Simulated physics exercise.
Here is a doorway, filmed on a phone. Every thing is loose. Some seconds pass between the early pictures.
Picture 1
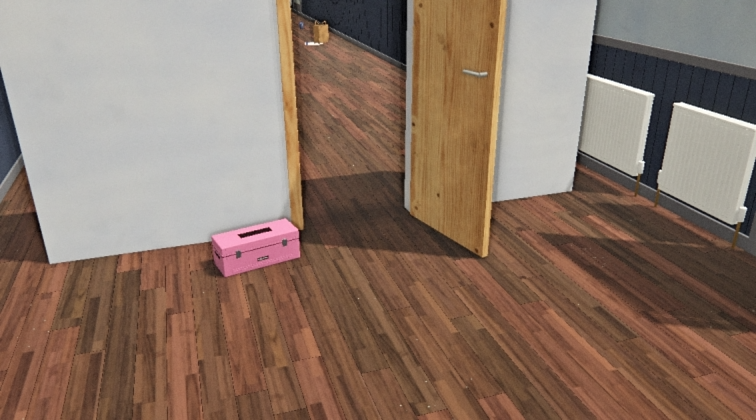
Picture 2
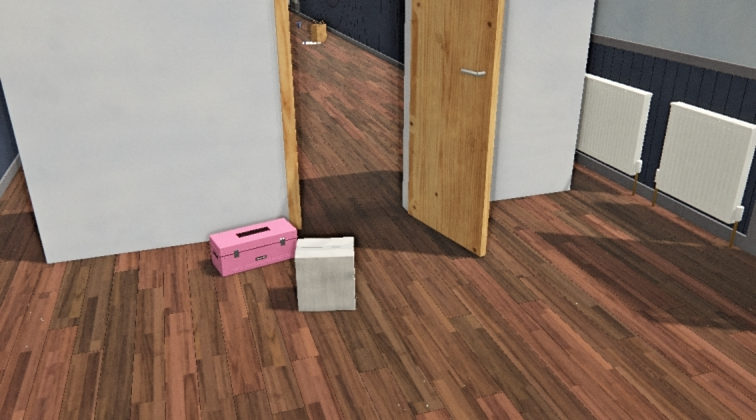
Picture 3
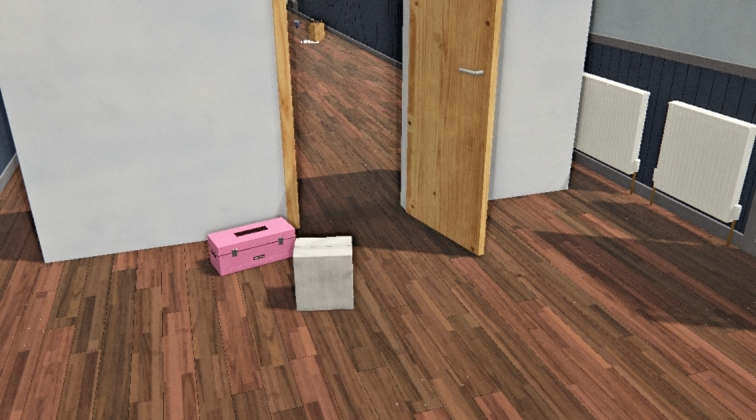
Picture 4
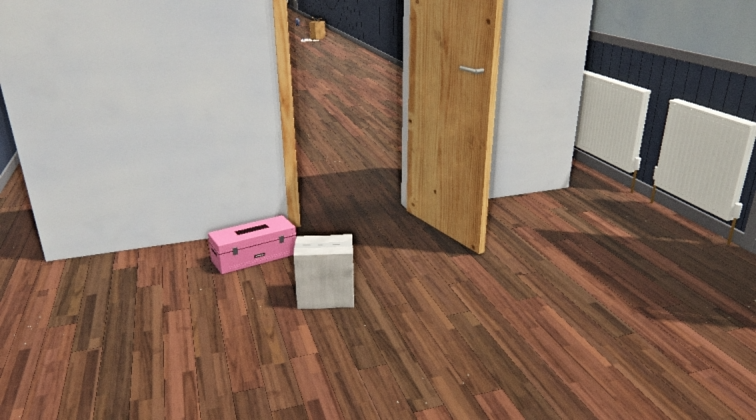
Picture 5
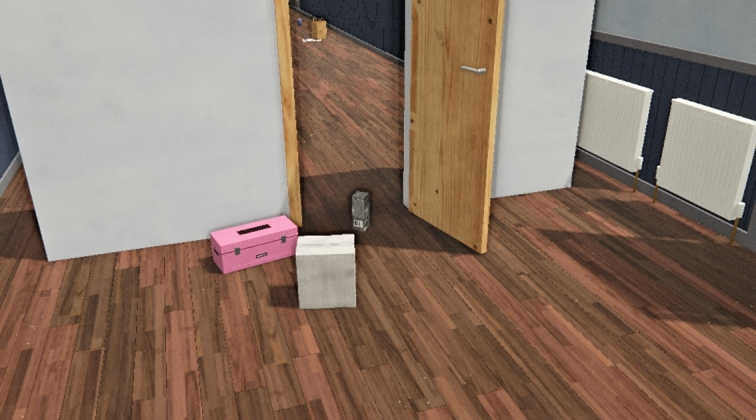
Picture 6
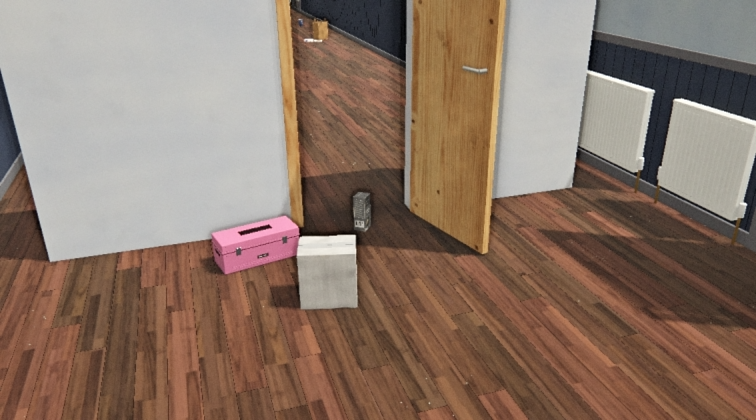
In a doorway with its door open, a white box and then a small grey object appear near a pink toolbox.
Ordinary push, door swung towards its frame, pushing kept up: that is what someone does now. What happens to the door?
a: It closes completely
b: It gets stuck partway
Option a: It closes completely.
Then, 1.00 s past the last view, open by 55°.
Then, 1.50 s past the last view, open by 13°; grey carton displaced about its own width near (353, 206).
Finally, open by 0°; moved from the start, grey carton; the other 2 still in place. Final places as the last picture's camera would see them, grey carton near (343, 197).
